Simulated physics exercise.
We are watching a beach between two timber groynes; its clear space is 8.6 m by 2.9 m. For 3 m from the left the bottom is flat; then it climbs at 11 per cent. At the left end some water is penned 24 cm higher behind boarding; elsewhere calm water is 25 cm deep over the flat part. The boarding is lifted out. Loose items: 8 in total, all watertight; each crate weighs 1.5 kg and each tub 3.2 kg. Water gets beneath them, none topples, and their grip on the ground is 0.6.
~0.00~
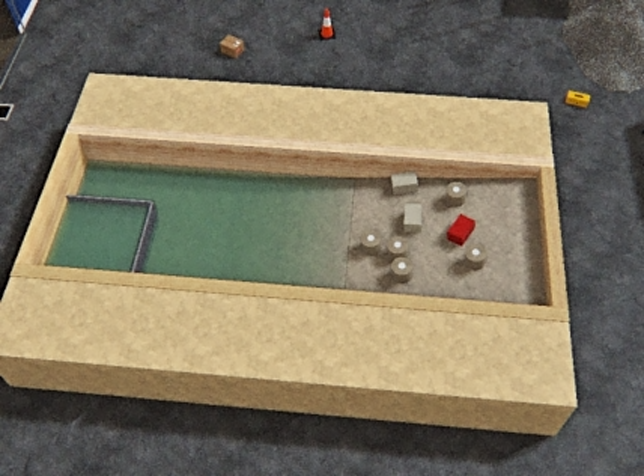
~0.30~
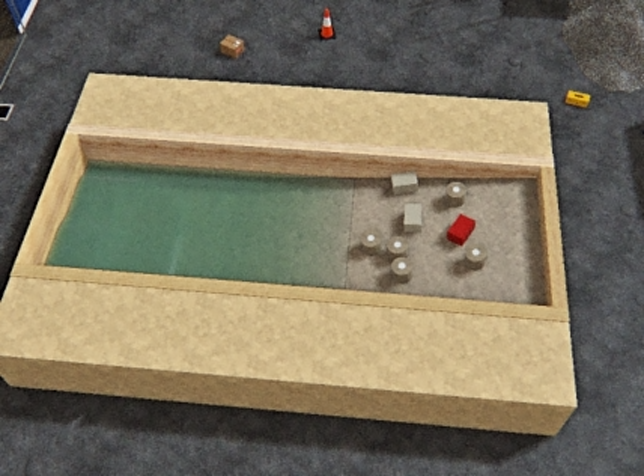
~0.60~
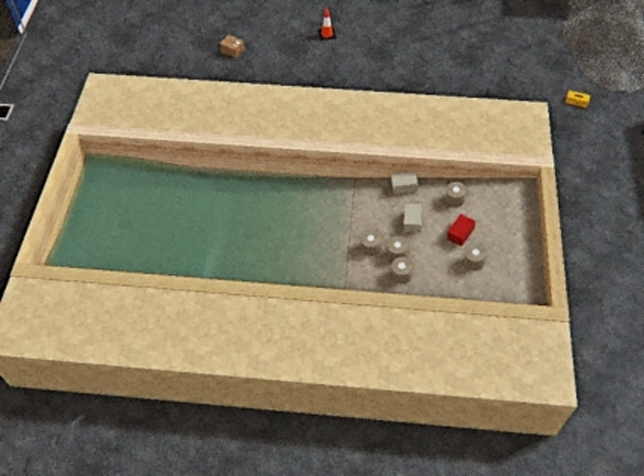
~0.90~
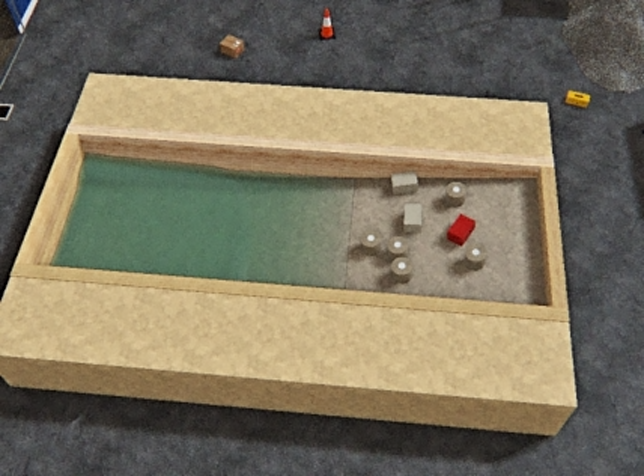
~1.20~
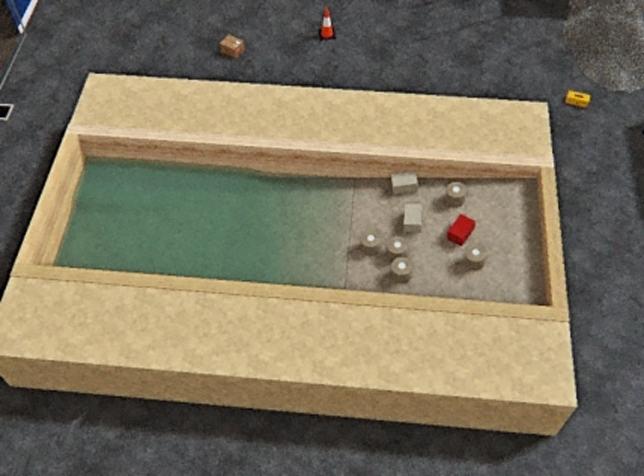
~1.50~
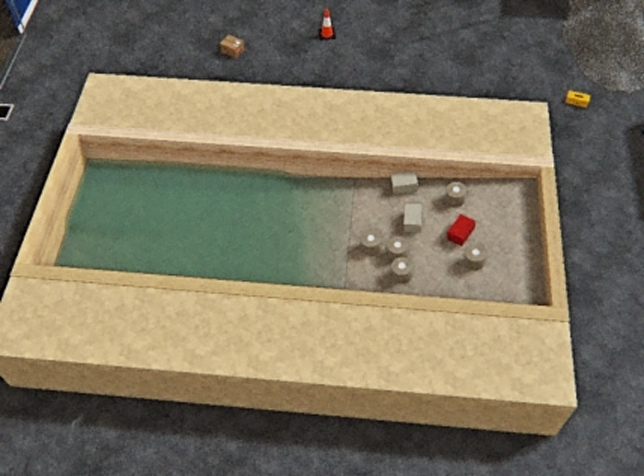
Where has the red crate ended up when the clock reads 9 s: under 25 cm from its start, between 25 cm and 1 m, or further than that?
Hardly moves.
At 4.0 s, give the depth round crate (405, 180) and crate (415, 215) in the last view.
5 and 3 cm.
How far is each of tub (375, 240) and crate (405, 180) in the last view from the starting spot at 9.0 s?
In that order: 200 cm, 200 cm.
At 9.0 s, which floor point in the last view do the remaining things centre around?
Mean floor pixel: About (347, 244).
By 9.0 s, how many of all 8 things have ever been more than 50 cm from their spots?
Tally: 5.
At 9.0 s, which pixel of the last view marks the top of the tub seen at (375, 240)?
I'd expect it somewhere around (270, 219).
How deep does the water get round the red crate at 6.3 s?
The depth there is around 0 cm.
After 2.1 s the red crate is near (463, 226), 0.0 m from its start, aground; 0 afloat.
After 4.0 s the red crate is near (463, 226), 0.0 m from its start, aground; 4 afloat.
After 6.3 s the red crate is near (463, 227), 0.0 m from its start, aground; 5 afloat.
After 9.0 s the red crate is near (463, 227), 0.0 m from its start, aground; 5 afloat.
